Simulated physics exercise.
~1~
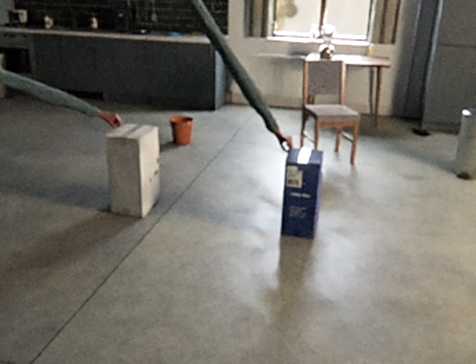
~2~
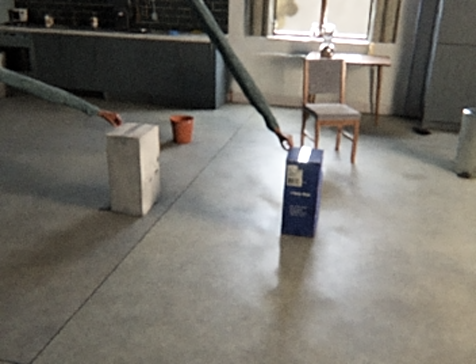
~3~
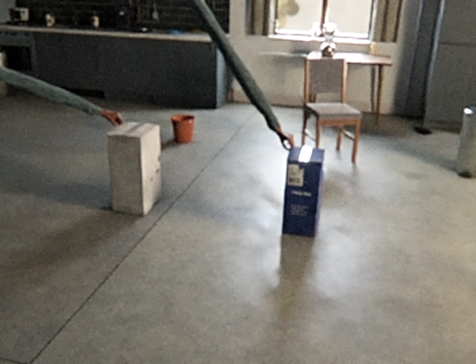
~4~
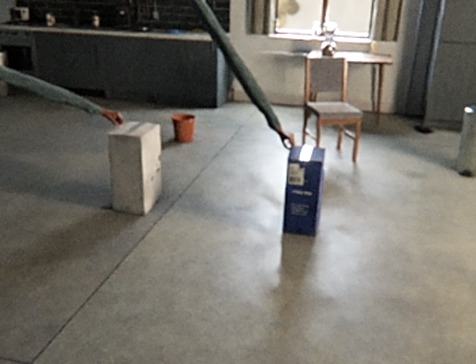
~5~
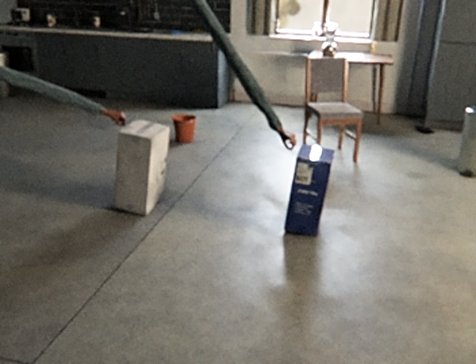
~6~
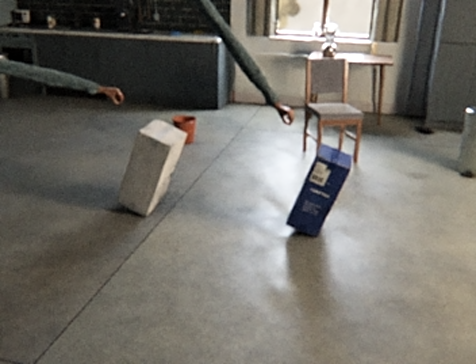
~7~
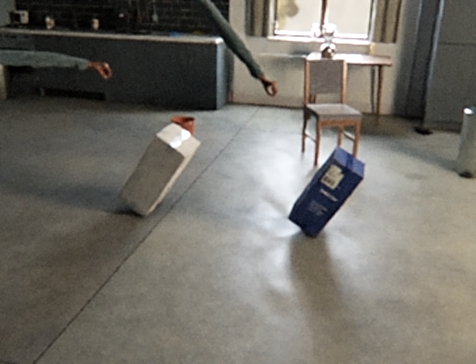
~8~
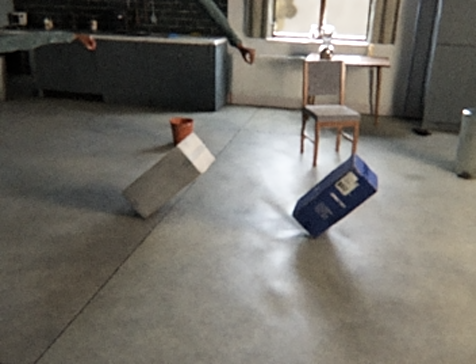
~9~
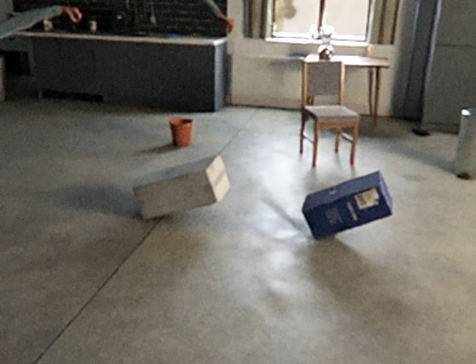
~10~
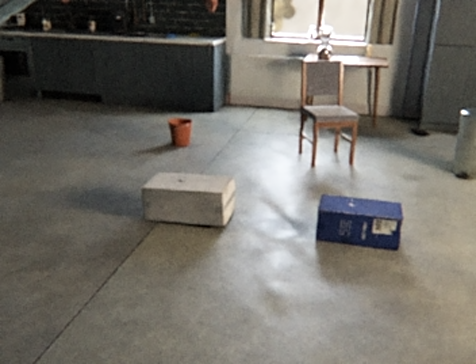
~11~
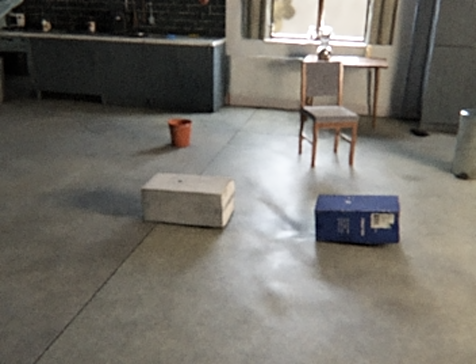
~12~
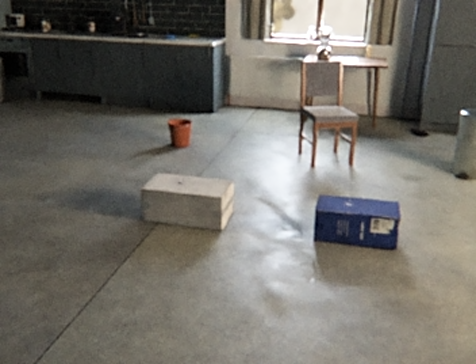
Two hands held the tops of a white parcel and a blue parcel standing on a concrete floor, then let go and drew back, and both parcels tipped to the right, toppled over and came to rest on their sides.
